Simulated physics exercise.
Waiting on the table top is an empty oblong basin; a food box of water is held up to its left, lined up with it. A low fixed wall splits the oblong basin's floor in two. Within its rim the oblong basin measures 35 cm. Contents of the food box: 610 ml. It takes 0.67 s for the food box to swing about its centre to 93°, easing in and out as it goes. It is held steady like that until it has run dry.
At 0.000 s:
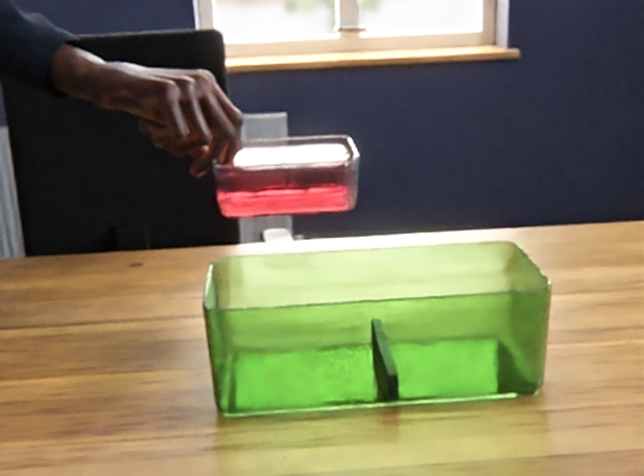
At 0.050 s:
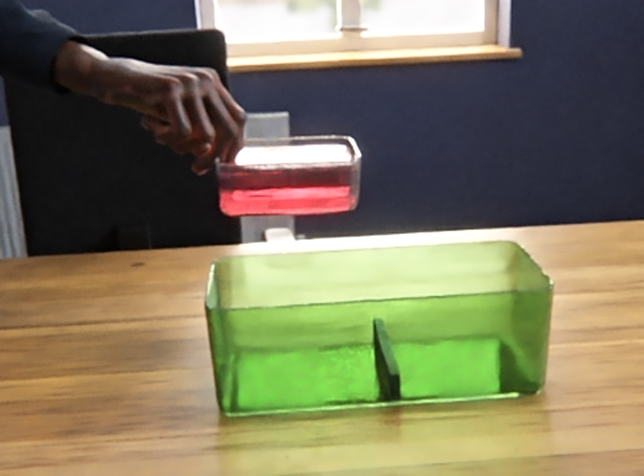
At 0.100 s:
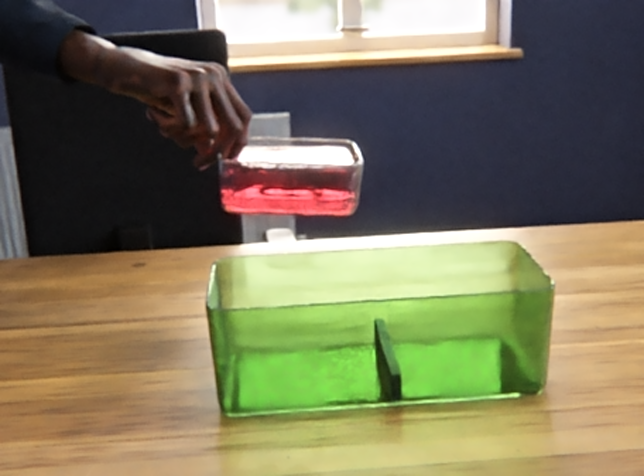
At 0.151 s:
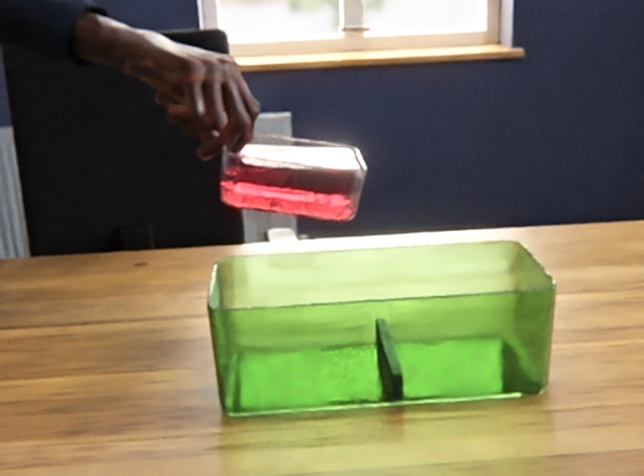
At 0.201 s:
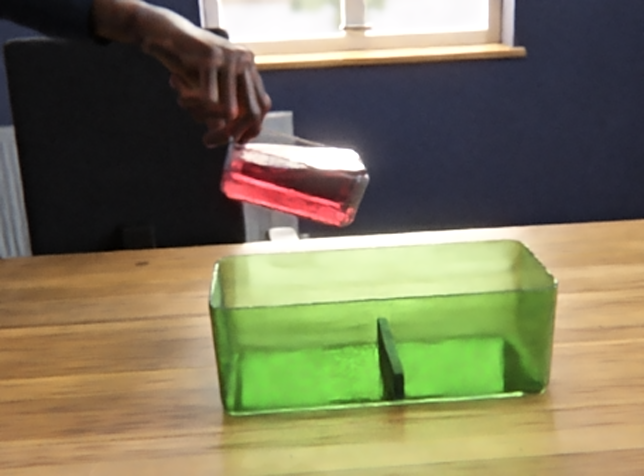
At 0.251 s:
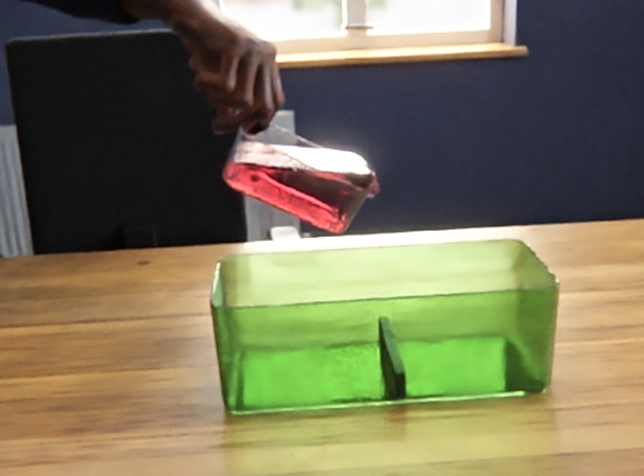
A dark-skinned hand in a dark sleeve reaches in from the upper left, holding a small clear food box of red liquid above a wooden table, seen from the front before a dark blue wall, a black panel and a bright window. Below sits an oblong green see-through basin with a low dark divider. The hand rises and moves right, tilting the box rightward until liquid reaches its lowered edge.
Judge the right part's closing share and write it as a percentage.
I would judge it at 72 per cent.
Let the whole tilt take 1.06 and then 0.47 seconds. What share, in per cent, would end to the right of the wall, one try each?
Respectively 70 and 65 %.
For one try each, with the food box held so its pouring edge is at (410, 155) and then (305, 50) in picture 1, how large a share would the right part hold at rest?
Try 1: 80 %; try 2: 60 %.
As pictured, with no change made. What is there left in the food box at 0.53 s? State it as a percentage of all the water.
Close to 14 in a hundred.
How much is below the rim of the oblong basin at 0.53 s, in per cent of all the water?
About 50%.
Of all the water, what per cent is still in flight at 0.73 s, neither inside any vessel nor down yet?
Close to 2 %.
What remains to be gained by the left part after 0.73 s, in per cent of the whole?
Around 7 per cent.
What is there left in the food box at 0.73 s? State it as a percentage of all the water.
Near 4 in a hundred.
By 0.53 s the tilt is 83° and 14 per cent is still to pour, 1 is left of the wall and 48 right of it.
By 0.73 s the tilt is 93° and 4 per cent is still to pour, 19 is left of the wall and 73 right of it.
By 0.94 s the tilt is 93° and 2 per cent is still to pour, 24 is left of the wall and 72 right of it.
By 1.17 s the tilt is 93° and 0 per cent is still to pour, 25 is left of the wall and 72 right of it.
At rest 26 per cent lies left of the wall, 72 right of it and 2 outside.
